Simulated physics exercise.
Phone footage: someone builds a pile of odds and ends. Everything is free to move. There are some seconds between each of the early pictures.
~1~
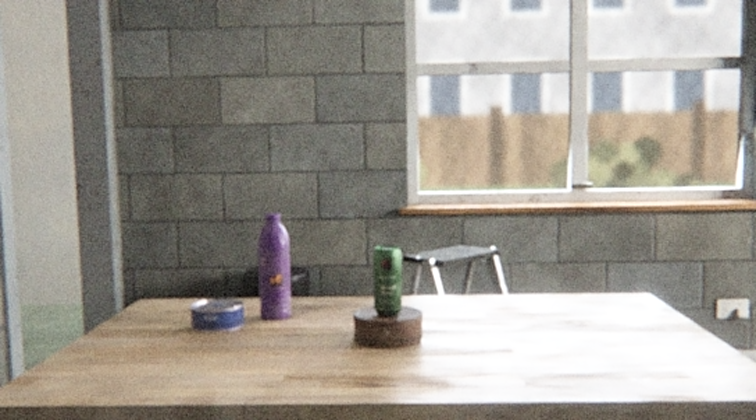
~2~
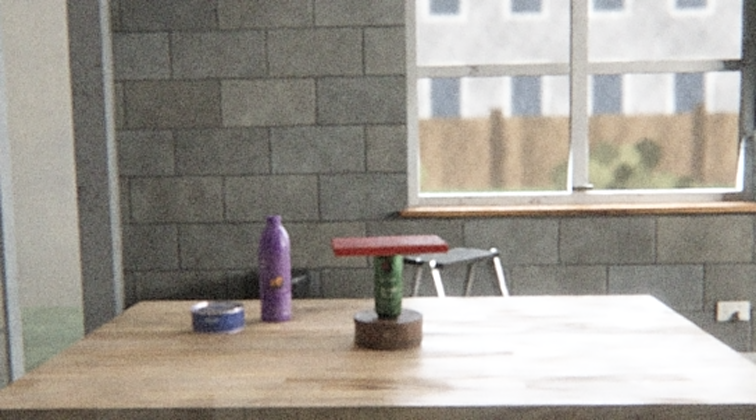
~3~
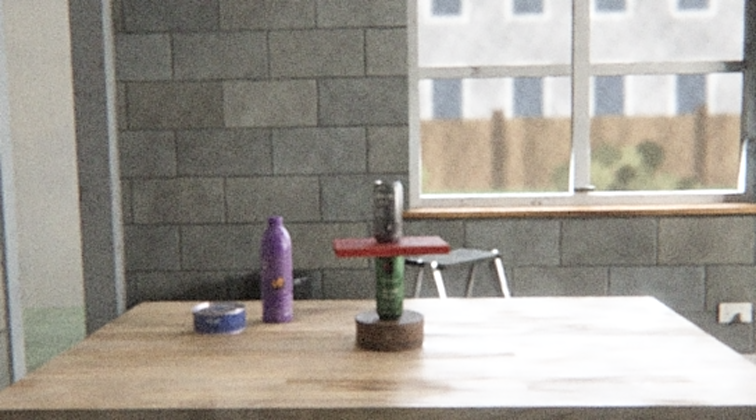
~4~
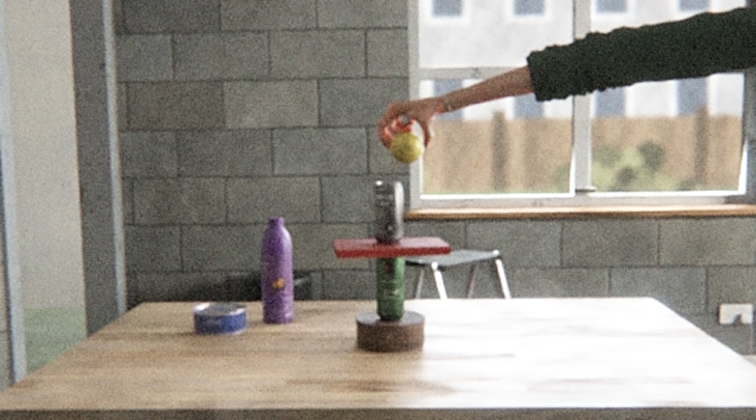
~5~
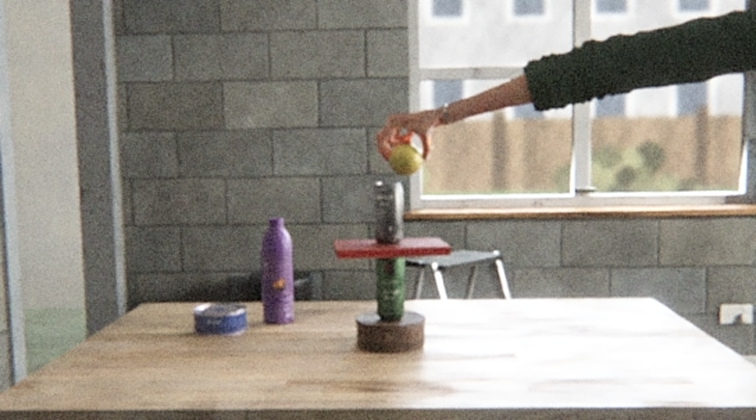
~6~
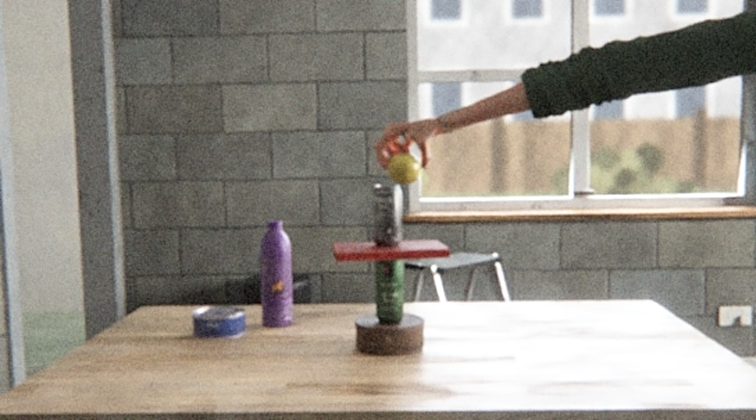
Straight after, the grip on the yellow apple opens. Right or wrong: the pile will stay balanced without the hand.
Wrong.
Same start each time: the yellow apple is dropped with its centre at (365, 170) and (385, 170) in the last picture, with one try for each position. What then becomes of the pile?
Try one: Collapse. Try two: Stable.
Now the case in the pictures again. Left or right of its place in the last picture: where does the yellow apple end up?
Result: Further right.
Then, 0.80 s later than the last frame, grey can and yellow apple now fallen; red board tilted by 46°.
Then, 1.10 s later than the last frame, red board now fallen.
Then, 1.60 s later than the last frame, green can now fallen.
When it is over, fallen, grey can, yellow apple, green can and red board; the other 3 as before. End places, in pixels of the last picture, yellow apple near (519, 329). The pile comes apart.
